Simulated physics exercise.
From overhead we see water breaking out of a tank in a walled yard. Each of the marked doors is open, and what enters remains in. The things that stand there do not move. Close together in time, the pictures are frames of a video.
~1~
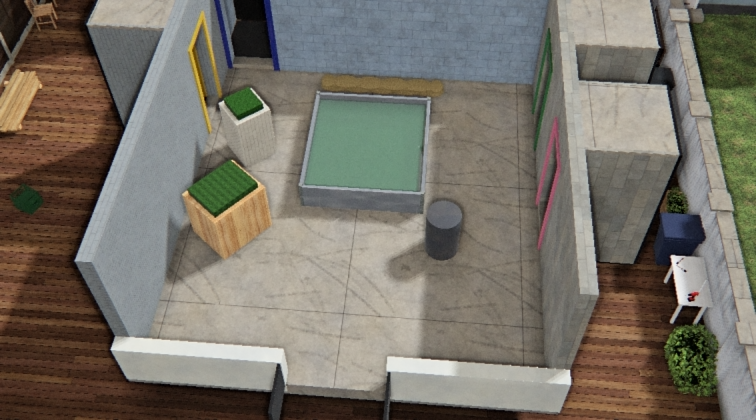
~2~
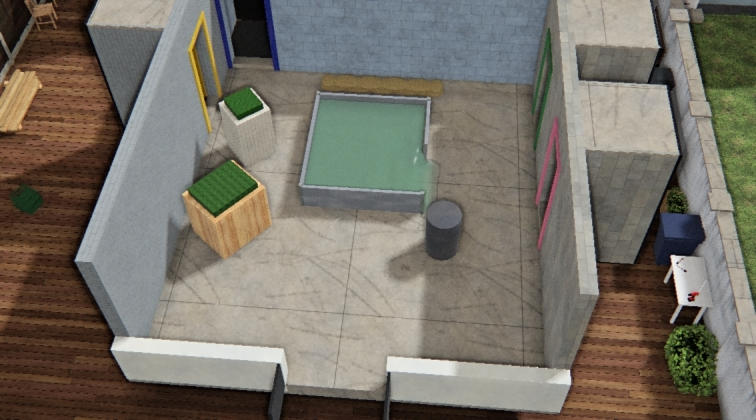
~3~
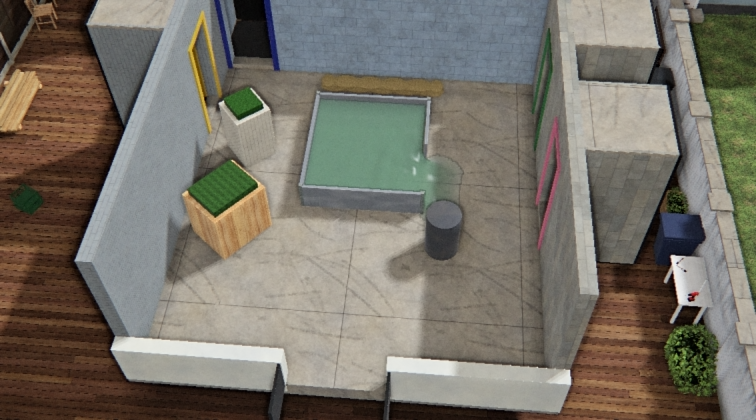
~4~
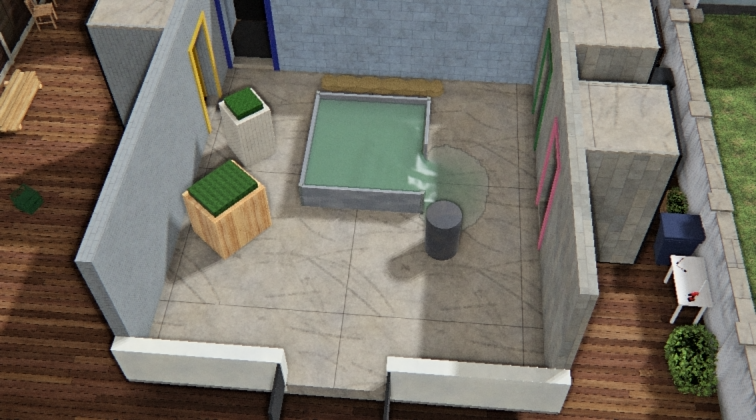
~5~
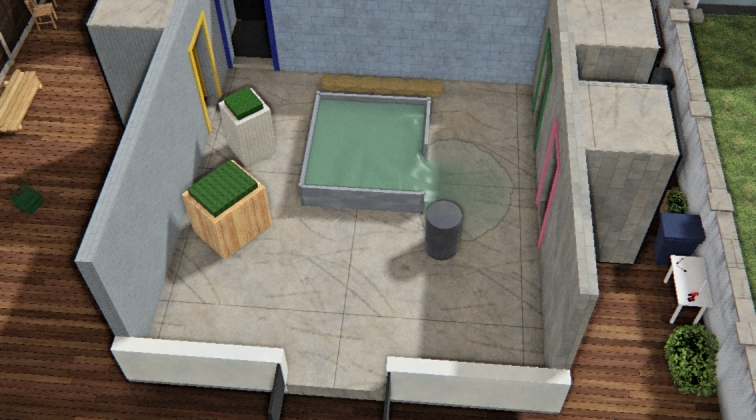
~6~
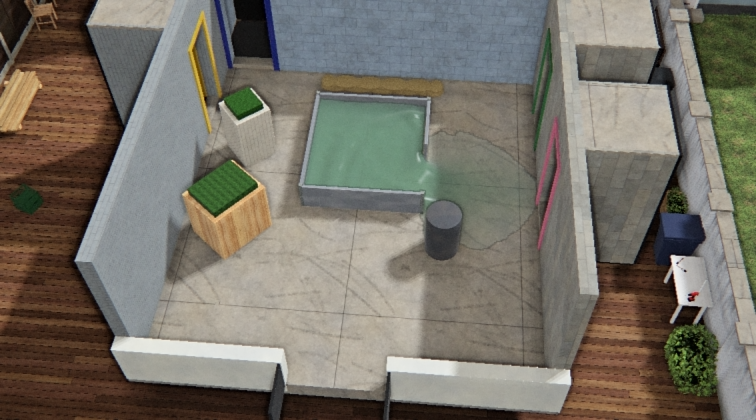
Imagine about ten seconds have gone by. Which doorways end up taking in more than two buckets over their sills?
Outcome: The green door overshoots the mark there; the yellow door doesn't overshoot the mark there; the blue door doesn't overshoot the mark there; the pink door overshoots the mark there.
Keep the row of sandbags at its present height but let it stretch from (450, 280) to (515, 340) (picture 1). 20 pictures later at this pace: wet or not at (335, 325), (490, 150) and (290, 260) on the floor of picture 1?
Going point by point, they'd be unwetted, wetted and unwetted.
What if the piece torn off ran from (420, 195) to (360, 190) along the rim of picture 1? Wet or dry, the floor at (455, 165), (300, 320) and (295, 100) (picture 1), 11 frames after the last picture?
Spot one ends up untouched by the spill, spot two deluged, spot three untouched by the spill.
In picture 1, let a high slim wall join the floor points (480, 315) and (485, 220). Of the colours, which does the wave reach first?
The one you want is the pink door.
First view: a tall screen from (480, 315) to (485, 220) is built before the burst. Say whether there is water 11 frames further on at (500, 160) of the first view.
That spot would be inundated.
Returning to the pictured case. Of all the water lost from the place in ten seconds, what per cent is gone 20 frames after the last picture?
My estimate is roughly 50 percent.
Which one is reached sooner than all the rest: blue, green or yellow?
The door marked green.
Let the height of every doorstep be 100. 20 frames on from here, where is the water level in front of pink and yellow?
I'd say around 150 and 0 in a hundred.
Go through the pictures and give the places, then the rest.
The first frame shows still water in the tank at (368, 144).
In the second frame, water pours out at (422, 182) and has run to a hidden place.
In the third frame, the front is at (452, 164), out from the gap at (422, 182).
In the fourth frame, water pours out at (422, 182) and has run to (483, 175).
In the fifth frame, water pours out at (422, 182) and has run to (508, 184).
In the sixth frame, the front is at (534, 188), out from the gap at (422, 182).
A moment on, water covers 15 % of the floor; the green door wet at the sill, nothing in, the yellow door not reached, the blue door not reached, the pink door under two buckets in.
Next, water covers 20 % of the floor; the green door under two buckets in, the yellow door not reached, the blue door not reached, the pink door over two buckets in.
Then, water covers 30 % of the floor; the green door over two buckets in, the yellow door not reached, the blue door not reached, the pink door far over two buckets in.
Later, water covers 55 % of the floor; the green door over two buckets in, the yellow door not reached, the blue door wet at the sill, nothing in, the pink door far over two buckets in.
In the end, water covers 90 % of the floor; the green door over two buckets in, the yellow door wet at the sill, nothing in, the blue door wet at the sill, nothing in, the pink door far over two buckets in.
